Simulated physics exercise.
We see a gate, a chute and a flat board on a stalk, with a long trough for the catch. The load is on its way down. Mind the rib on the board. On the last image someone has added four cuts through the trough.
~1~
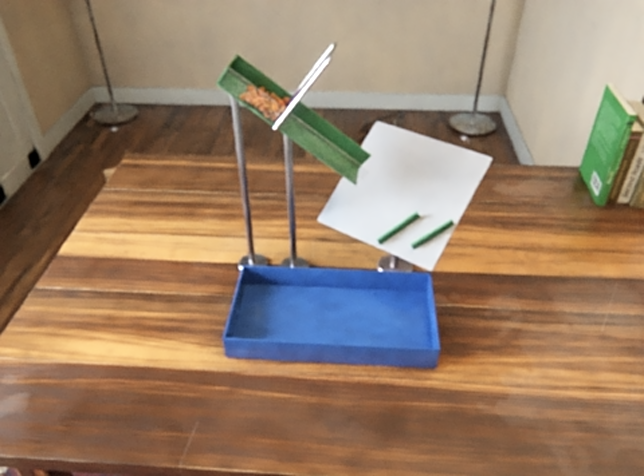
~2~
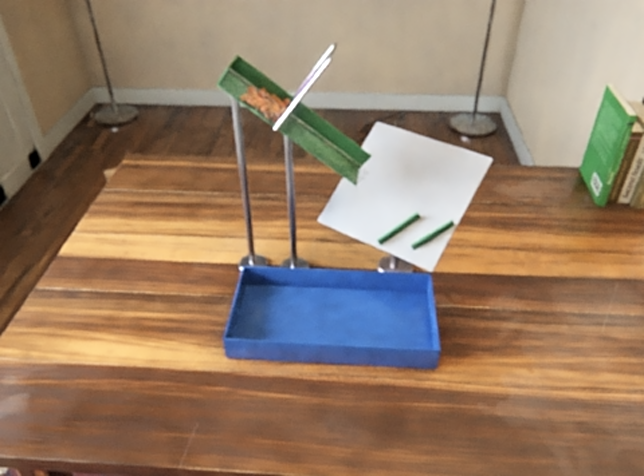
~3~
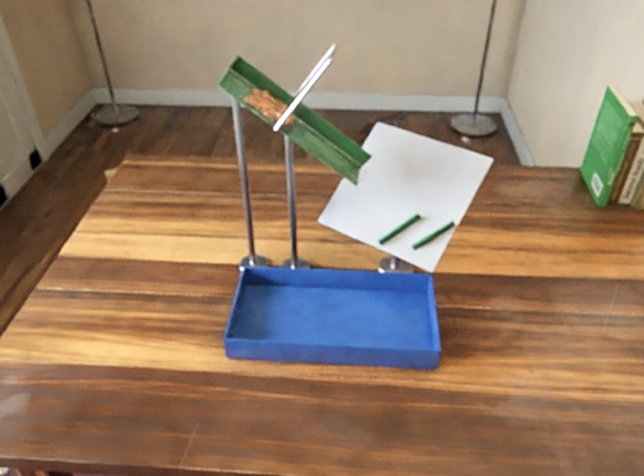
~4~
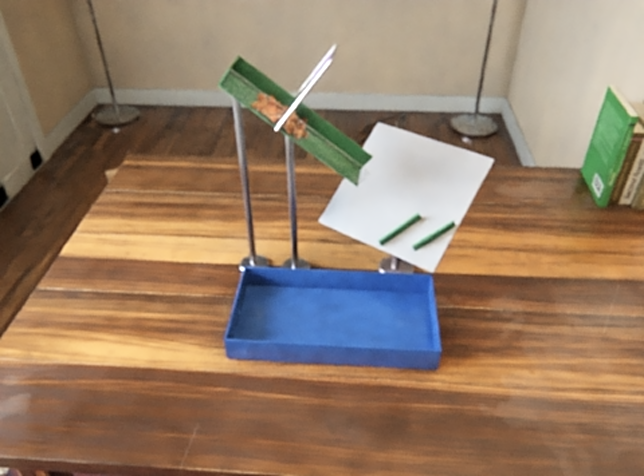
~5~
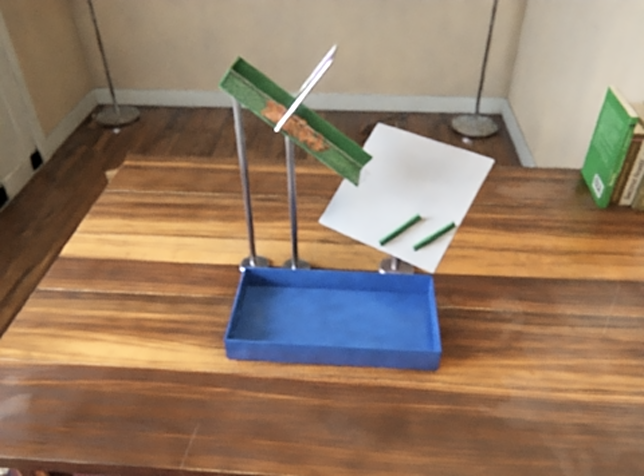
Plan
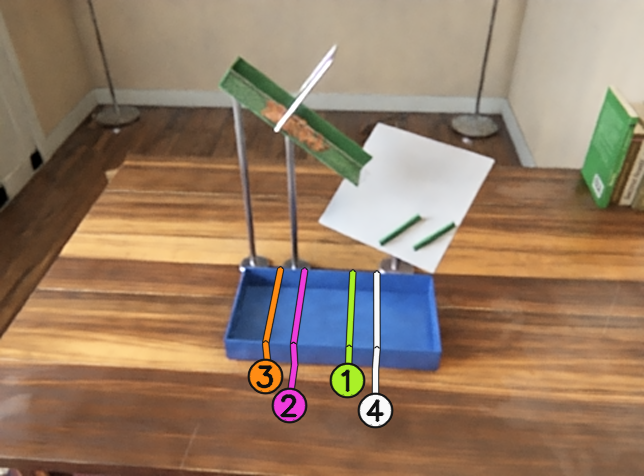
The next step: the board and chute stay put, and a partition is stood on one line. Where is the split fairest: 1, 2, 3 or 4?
1 is best.
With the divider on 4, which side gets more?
More lands on the left.
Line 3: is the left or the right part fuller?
More lands on the right.
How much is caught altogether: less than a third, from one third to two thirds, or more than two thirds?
It is more than two thirds.
On the marked copy, line 1 crosses the front rim at (349, 346); line 2 crosses the front rim at (293, 343); line 3 crosses the front rim at (265, 342); line 4 crosses the front rim at (377, 348).
With 1, of what is caught, roughly half on the left of the divider, roughly half on the right.
With 2, of what is caught, not one piece on the left of the divider, every piece on the right.
With 3, of what is caught, not one piece on the left of the divider, every piece on the right.
With 4, of what is caught, almost all on the left of the divider, about a tenth on the right.
